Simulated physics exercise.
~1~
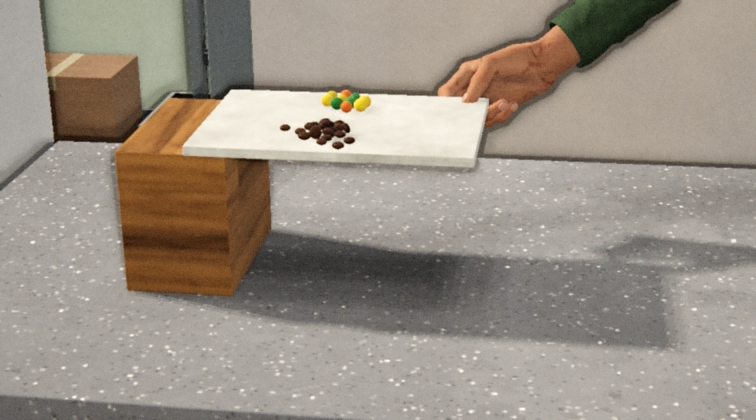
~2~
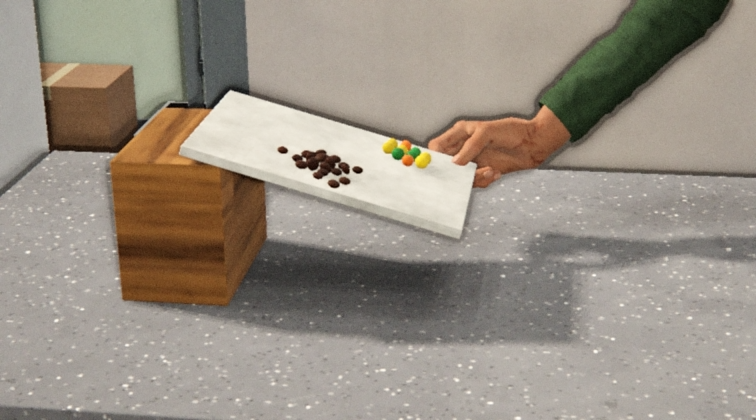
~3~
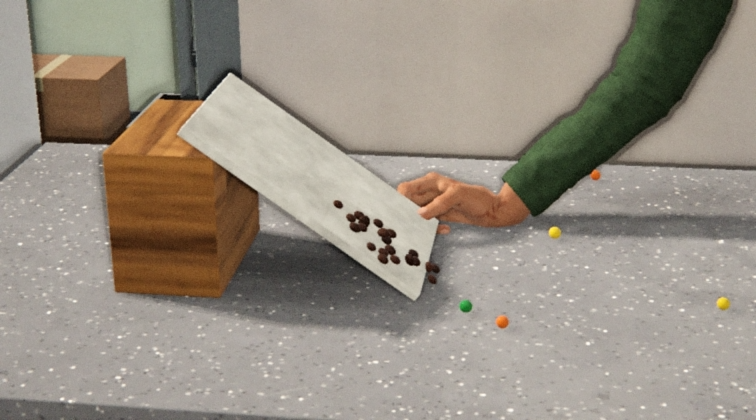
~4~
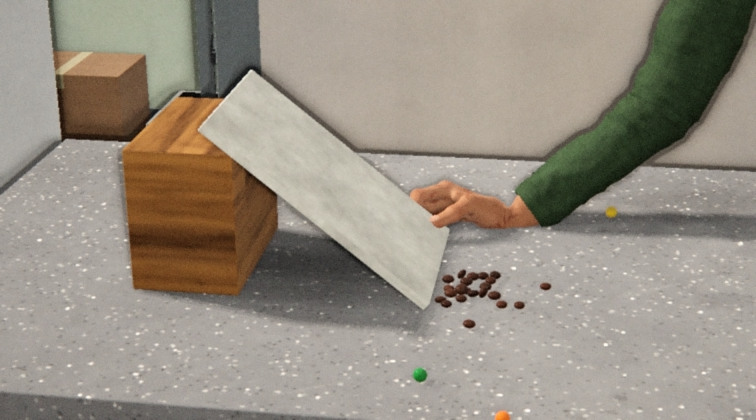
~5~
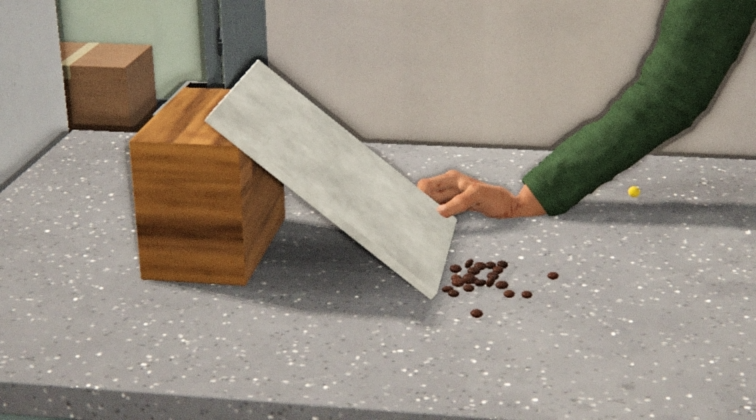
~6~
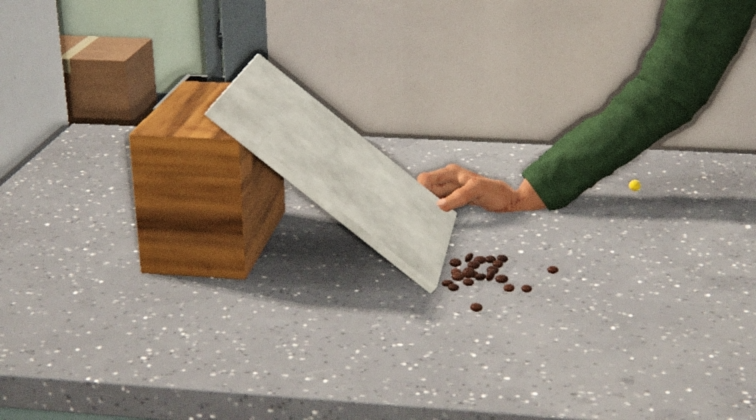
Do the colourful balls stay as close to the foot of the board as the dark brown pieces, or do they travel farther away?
The colourful balls travel farther away. They roll well beyond the dark brown pieces, which settle near the foot of the board.
The clip shows a hand lowering one end of a pale board propped on a wooden block, sending small colourful balls rolling away across the speckled counter. The dark brown pieces slide down afterwards and settle near the board's foot, with one yellow ball remaining in view farther off.
